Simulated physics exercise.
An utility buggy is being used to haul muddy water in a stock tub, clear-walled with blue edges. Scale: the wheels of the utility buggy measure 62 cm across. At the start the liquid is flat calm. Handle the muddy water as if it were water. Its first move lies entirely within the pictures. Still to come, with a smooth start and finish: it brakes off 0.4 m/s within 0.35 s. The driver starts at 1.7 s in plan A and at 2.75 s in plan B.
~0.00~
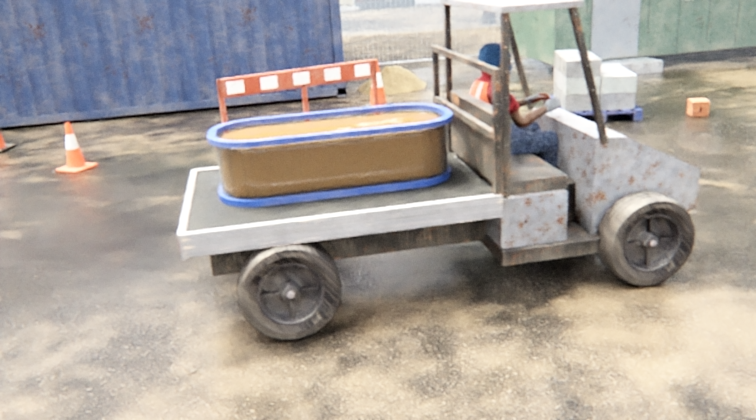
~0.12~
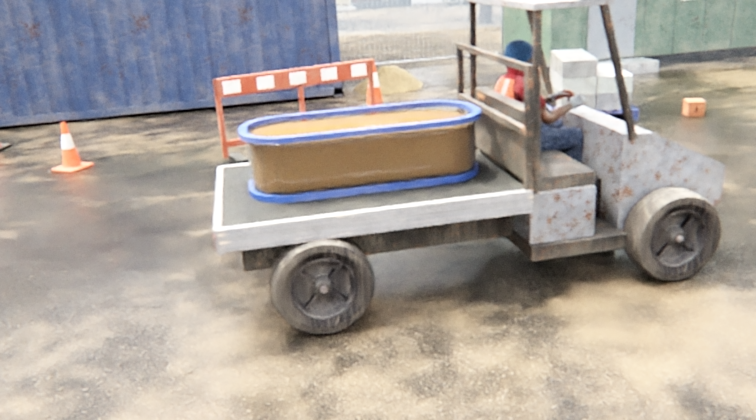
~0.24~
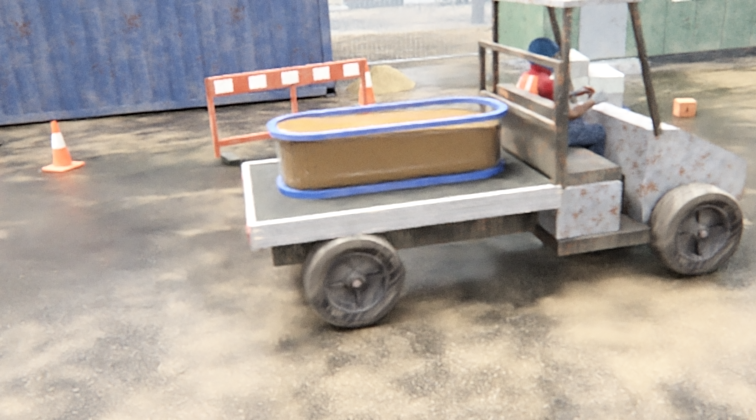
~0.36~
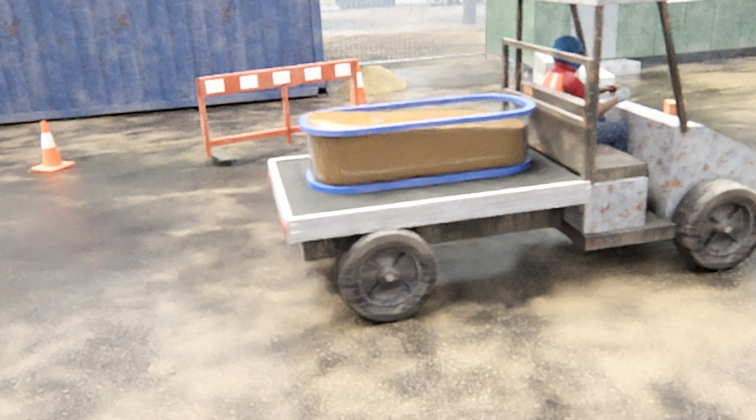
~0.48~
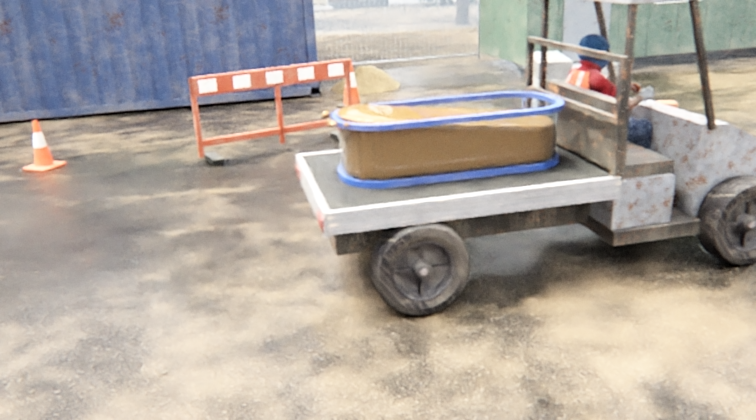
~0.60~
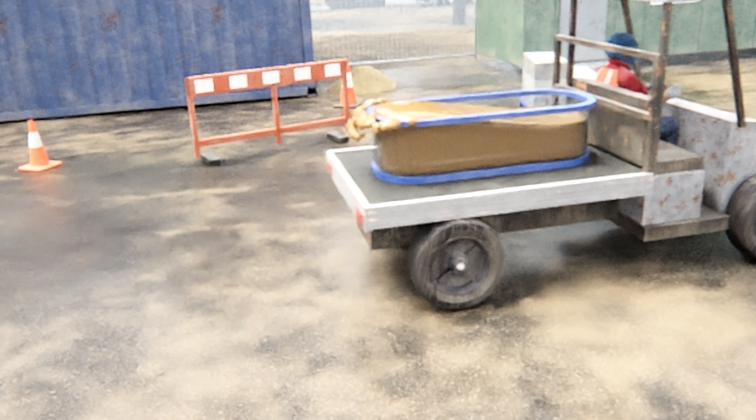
In a paved yard with a blue container, traffic cones and a barrier, a driver sits in a utility buggy carrying a blue-edged tub of muddy water, its surface level. The buggy rolls to the right, and the water climbs toward the back of the tub, ending slightly sloped as the buggy's front leaves view.
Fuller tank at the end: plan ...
The fuller tank comes with plan A.
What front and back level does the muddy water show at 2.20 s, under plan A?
Front 36 cm, back 30 cm.
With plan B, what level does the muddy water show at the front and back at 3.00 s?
Roughly 42 cm in front, roughly 24 cm behind.
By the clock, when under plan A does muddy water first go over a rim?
The first spill happens at roughly 0.8 s.
For plan A, At 2.20 s front 36 cm, middle 32 cm, back 31 cm above the floor; the loss stands at 2 per cent, over the back and the front.
For plan A, At 5.03 s the loss stands at 2 per cent, over the back and the front, 6 of 280 litres.
For plan B, At 3.00 s front 42 cm, middle 29 cm, back 25 cm above the floor; the loss stands at 3 per cent, over the back and the front.
For plan B, At 6.09 s the loss stands at 10 per cent, over the front and the back, 28 of 280 litres.
